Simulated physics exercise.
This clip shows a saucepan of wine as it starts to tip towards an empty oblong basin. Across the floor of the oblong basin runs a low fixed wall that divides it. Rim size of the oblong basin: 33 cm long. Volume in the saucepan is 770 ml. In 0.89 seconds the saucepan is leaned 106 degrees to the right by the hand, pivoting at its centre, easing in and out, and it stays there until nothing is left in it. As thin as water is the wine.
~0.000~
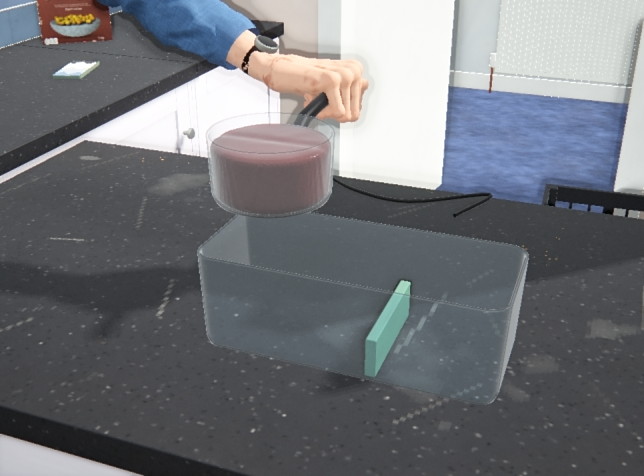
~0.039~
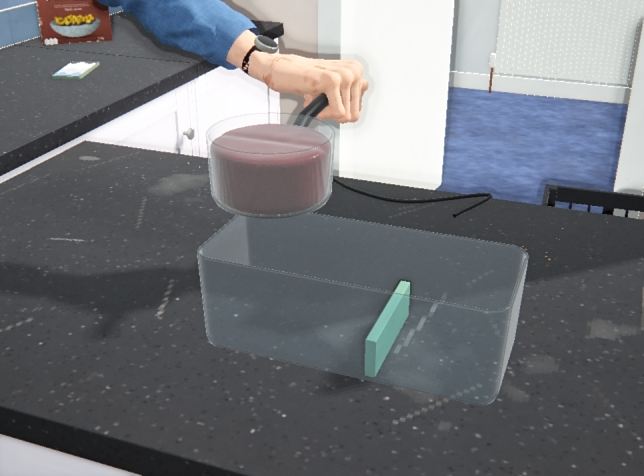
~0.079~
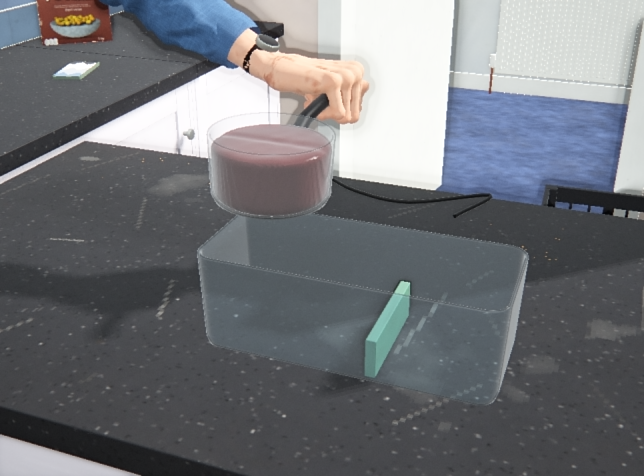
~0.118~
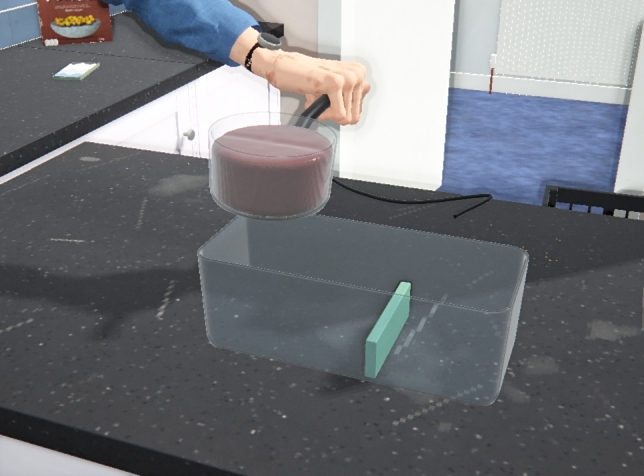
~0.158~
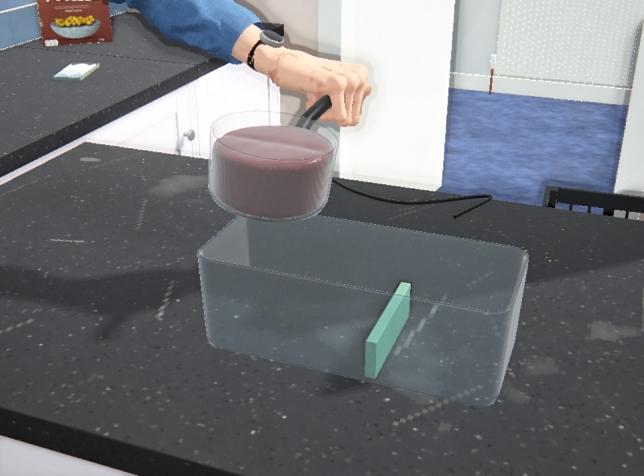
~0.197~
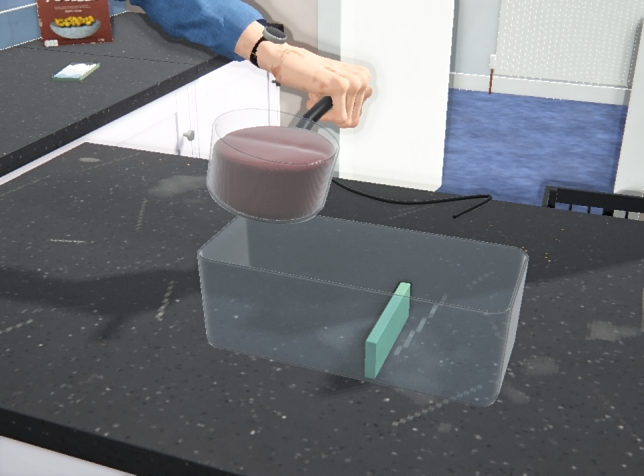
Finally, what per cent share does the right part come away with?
Roughly 23 per cent.
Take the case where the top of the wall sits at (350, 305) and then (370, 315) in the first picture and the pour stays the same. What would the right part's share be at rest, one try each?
Around 75 and 55 percent, in that order.
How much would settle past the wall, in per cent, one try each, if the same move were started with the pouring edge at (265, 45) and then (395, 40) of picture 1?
About 10 %, then about 90 %.
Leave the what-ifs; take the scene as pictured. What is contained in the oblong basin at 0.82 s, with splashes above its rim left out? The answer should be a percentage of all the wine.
Looks like about 88 % of the whole amount.
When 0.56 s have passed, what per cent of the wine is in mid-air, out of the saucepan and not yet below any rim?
Around 26 percent.
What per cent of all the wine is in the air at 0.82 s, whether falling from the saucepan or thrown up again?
Something like 4 per cent of the total.
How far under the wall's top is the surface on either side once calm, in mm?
Close to 24 mm left and close to 36 mm right.
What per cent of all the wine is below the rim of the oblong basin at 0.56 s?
20 %, give or take.
Then, 0.56 s in, the tilt is 73° and 53 per cent is still to pour, 14 is left of the wall and 6 right of it.
Then, 0.82 s in, the tilt is 104° and 9 per cent is still to pour, 65 is left of the wall and 23 right of it.
Then, 1.09 s in, the tilt is 106° and 0 per cent is still to pour, 74 is left of the wall and 23 right of it.
Then, 1.39 s in, the tilt is 106° and 0 per cent is still to pour, 74 is left of the wall and 23 right of it.
Finally, 74 per cent lies left of the wall, 23 right of it and 2 outside.
